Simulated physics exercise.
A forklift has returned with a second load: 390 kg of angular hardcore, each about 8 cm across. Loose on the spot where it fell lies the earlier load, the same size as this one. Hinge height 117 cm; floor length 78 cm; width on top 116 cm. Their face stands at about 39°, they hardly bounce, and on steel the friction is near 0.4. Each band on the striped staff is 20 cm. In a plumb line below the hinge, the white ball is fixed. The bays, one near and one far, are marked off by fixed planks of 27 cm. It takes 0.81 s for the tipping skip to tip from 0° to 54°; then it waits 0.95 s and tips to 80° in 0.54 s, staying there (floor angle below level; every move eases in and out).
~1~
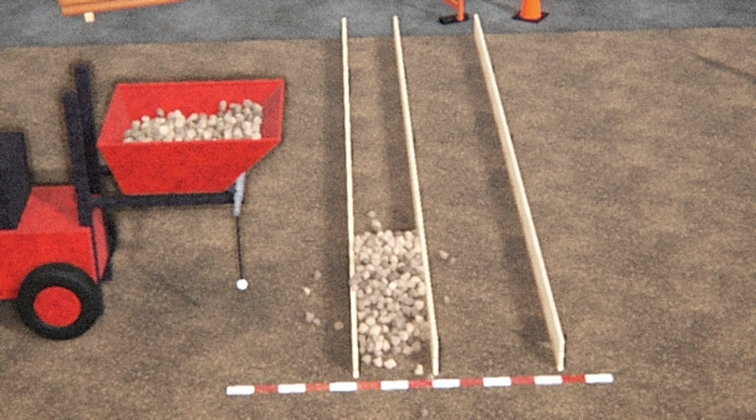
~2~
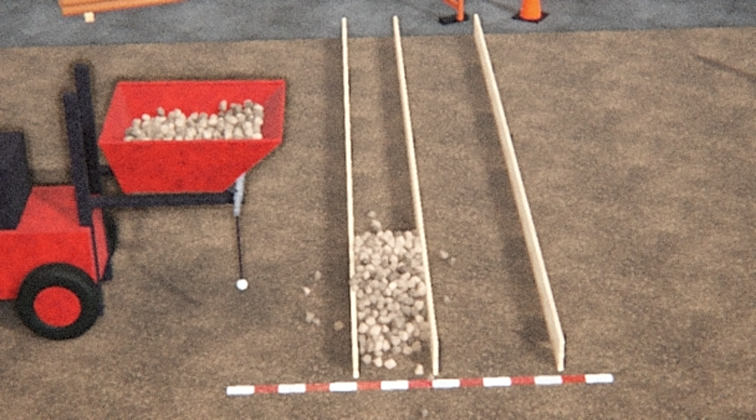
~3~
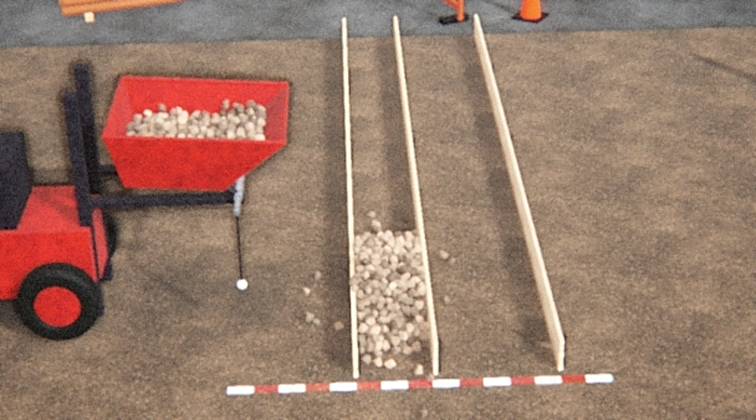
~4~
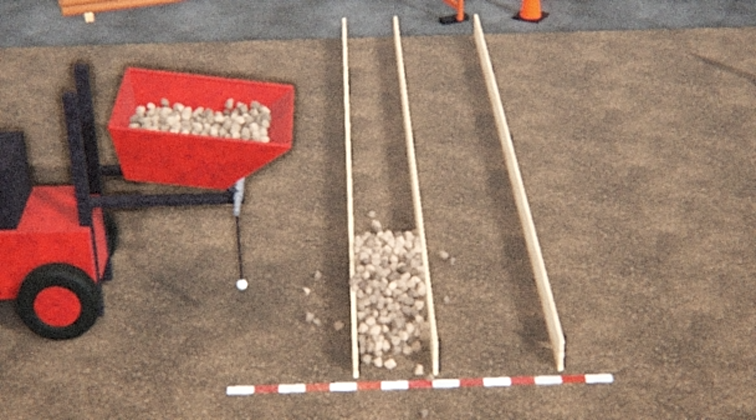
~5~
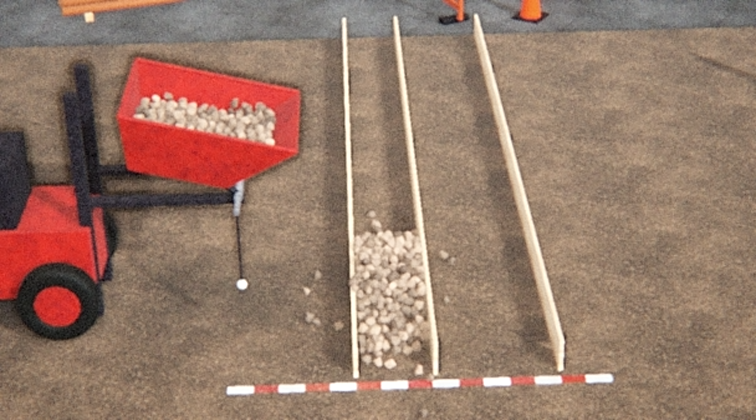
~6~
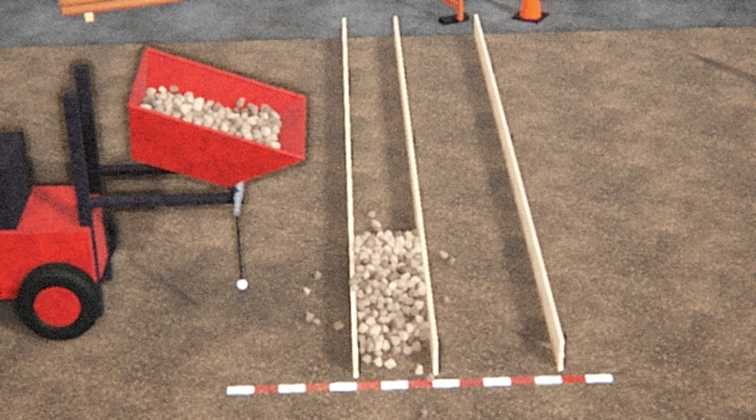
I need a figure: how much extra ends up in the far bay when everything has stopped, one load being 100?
Roughly 7 per cent of a load more.
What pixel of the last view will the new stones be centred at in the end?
Their middle rests near (367, 278).
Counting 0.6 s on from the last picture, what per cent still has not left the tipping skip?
About 100 per cent is held.
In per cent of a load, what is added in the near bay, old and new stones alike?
About 50 per cent.
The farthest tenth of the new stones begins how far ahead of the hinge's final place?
It's roughly 150 cm ahead of it.
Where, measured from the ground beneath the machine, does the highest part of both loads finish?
Roughly 54 cm higher than the ground.
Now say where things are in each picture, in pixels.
Lip at (279, 140), floor tilted 0°, highest stones at (240, 118). The earlier load is highest near (375, 254), 36 cm above ground level, 1 % short of the bays, 99 % in the near bay, 0 % in the far bay, in the first picture.
The tipping skip is at 1°, its lip at (280, 141); the top of the load is at (240, 116), in the second picture.
The tipping skip is at 4°, its lip at (284, 143); the top of the load is at (205, 118), in the third picture.
The tipping skip is at 9°, its lip at (290, 147); the top of the load is at (161, 116), in the fourth picture.
Lip at (296, 152), floor tilted 14°, highest stones at (164, 110), in the fifth picture.
Lip at (303, 158), floor tilted 21°, highest stones at (162, 104), in the sixth picture.
Then, 0.3 s after the last picture the floor is at 46°; in per cent of one load, 100 in the tipping skip, 1 short of the bays, 99 in the near bay, 0 in the far bay; the foremost stones are at (430, 276).
Then, 0.6 s after the last picture the floor is at 54°; in per cent of one load, 100 in the tipping skip, 1 short of the bays, 99 in the near bay, 0 in the far bay; the foremost stones are at (430, 276).
Then, 2.4 s after the last picture the floor is at 80°; in per cent of one load, 21 in the tipping skip, 35 short of the bays, 143 in the near bay, 1 in the far bay; the foremost stones are at (433, 268).
Then, 5.1 s after the last picture the floor is at 80°; in per cent of one load, 0 in the tipping skip, 42 short of the bays, 150 in the near bay, 8 in the far bay; the foremost stones are at (514, 294). Net gain in the far bay, 7.
